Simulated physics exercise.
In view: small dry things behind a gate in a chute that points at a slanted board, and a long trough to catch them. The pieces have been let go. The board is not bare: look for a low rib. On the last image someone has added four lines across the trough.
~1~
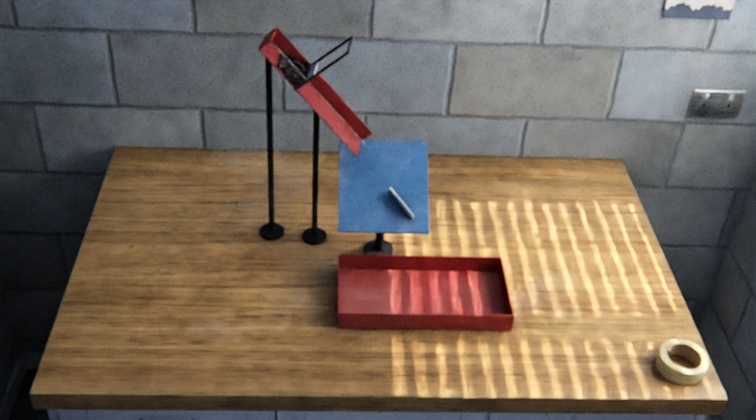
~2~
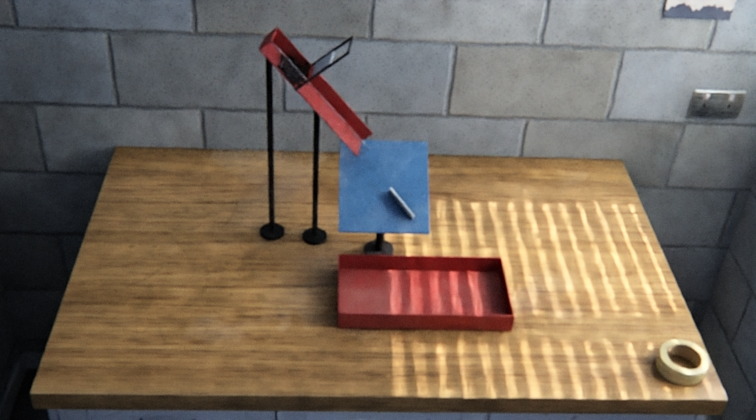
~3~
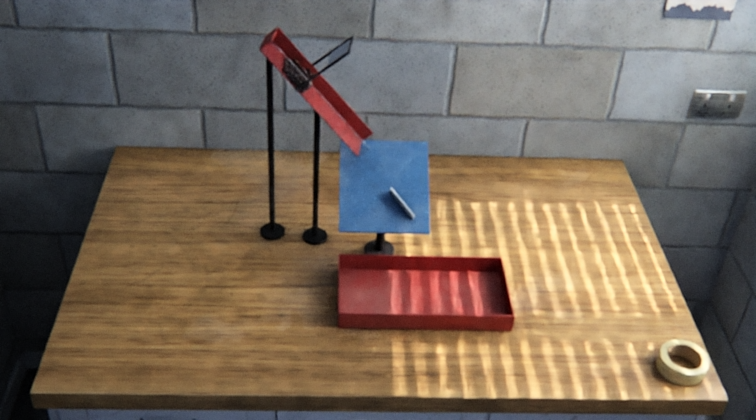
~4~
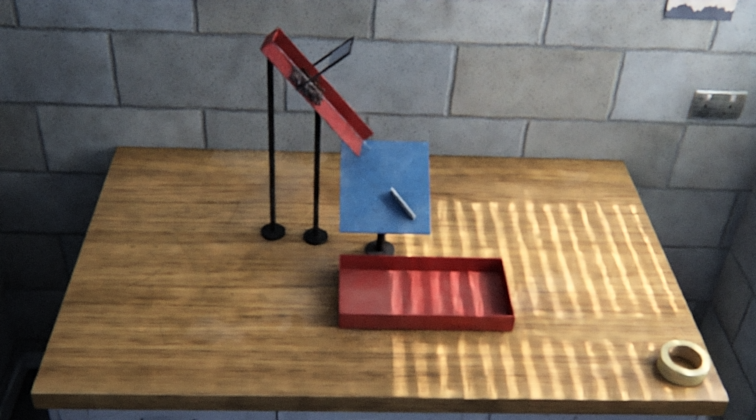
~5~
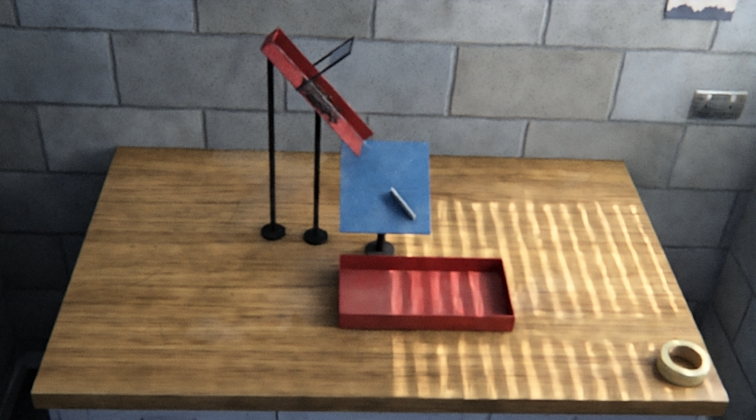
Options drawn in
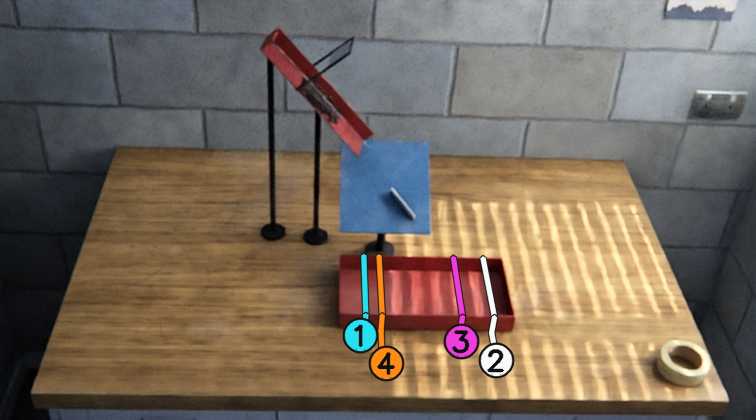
A steep red chute on thin black stands points down toward a tilted blue board with a short pale rib, above an empty red trough on a wooden table, seen from above against a grey block wall. Striped sunlight crosses the table's right side, where a roll of tape lies. Small dark pieces slide partway down the chute past a raised black-framed gate, while the camera stays still.
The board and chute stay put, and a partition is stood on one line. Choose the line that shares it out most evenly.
The best line is 3.
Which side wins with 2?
Left.
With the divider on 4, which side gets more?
The right side.
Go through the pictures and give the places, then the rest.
Load behind the gate at (295, 69), chocolate balls; lip of the chute at (359, 149), sloping steeply, in the first frame.
Middle of the board at (384, 186), tilted fairly steeply; middle of its low edge at (384, 233); of its high edge at (384, 141), in the second frame.
Front corners of the trough at (339, 313) and (514, 316), empty; front of the load at (310, 85), in the third frame.
Middle of the load at (309, 84); its front at (322, 99), about a third of the way to the lip; rib from (392, 188) to (415, 216), in the fourth frame.
Middle of the load at (322, 97); its front at (338, 118), about half of the way to the lip, in the fifth frame.
On the marked copy, line 1 crosses the front rim at (365, 314); line 2 crosses the front rim at (494, 316); line 3 crosses the front rim at (462, 316); line 4 crosses the front rim at (382, 314).
Choosing 1, of what is caught, a small part on the left of the divider, nearly all on the right.
Choosing 2, of what is caught, nearly all on the left of the divider, a small part on the right.
Choosing 3, of what is caught, about half on the left of the divider, about half on the right.
Choosing 4, of what is caught, a small part on the left of the divider, most on the right.
